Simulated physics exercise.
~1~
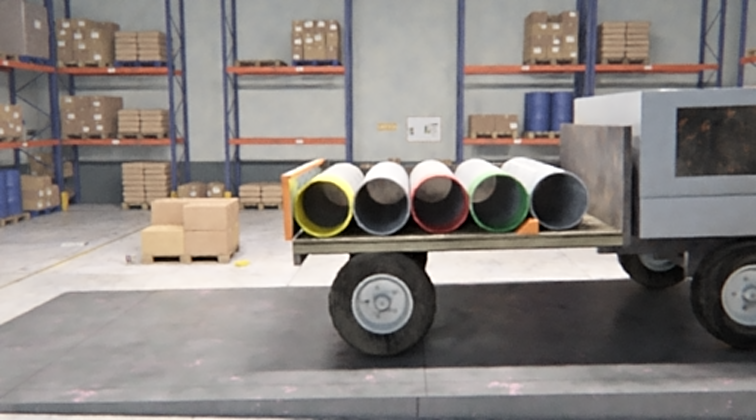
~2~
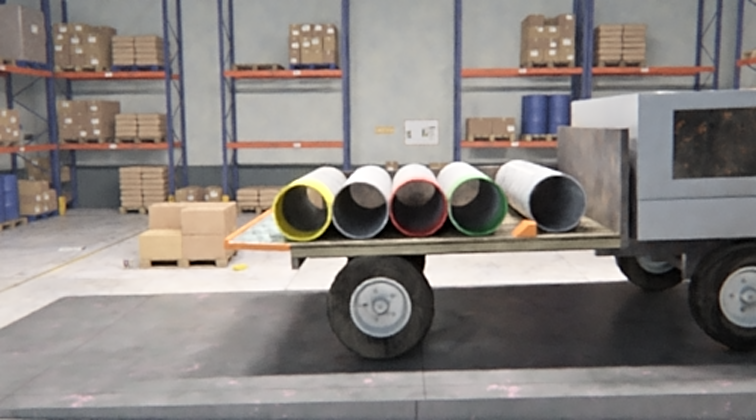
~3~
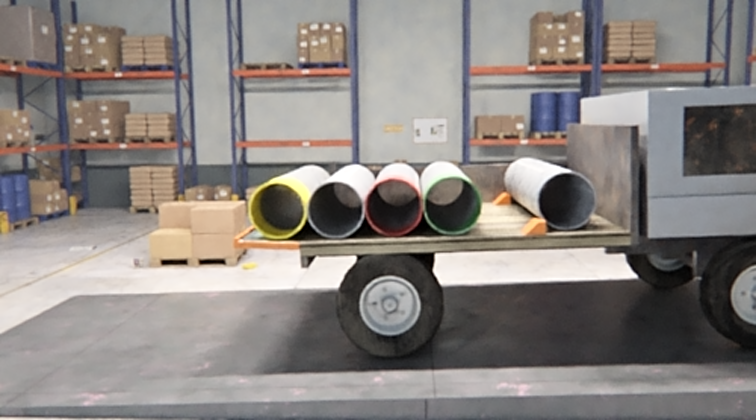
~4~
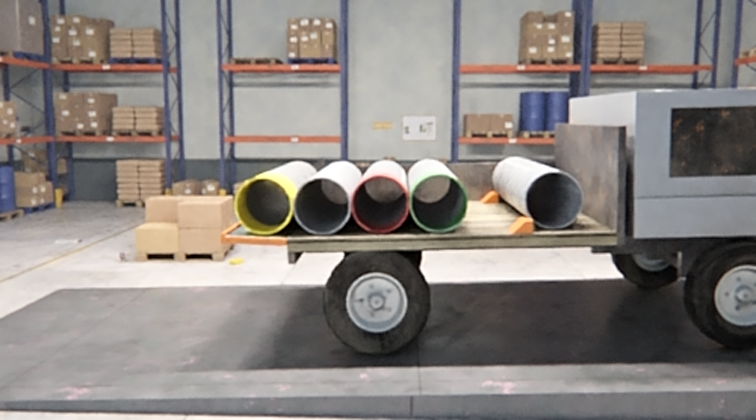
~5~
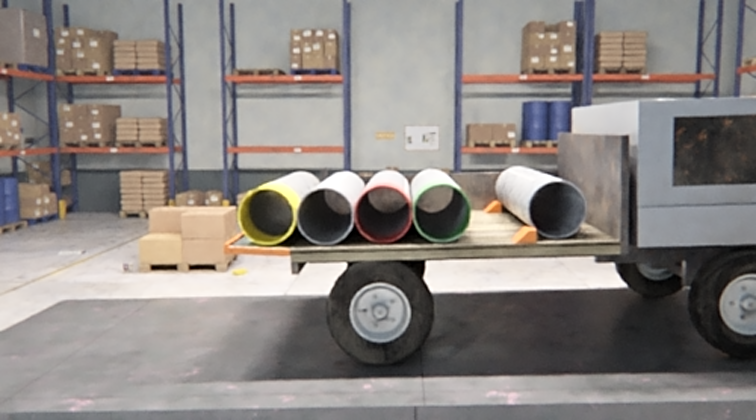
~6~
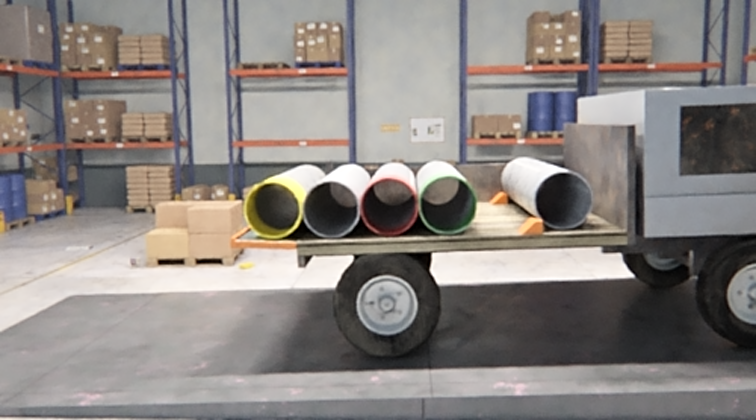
Warehouse, the tailgate of a flatbed vehicle dropping open, four of five pipes rolling left and stopping, yellow one on the gate.
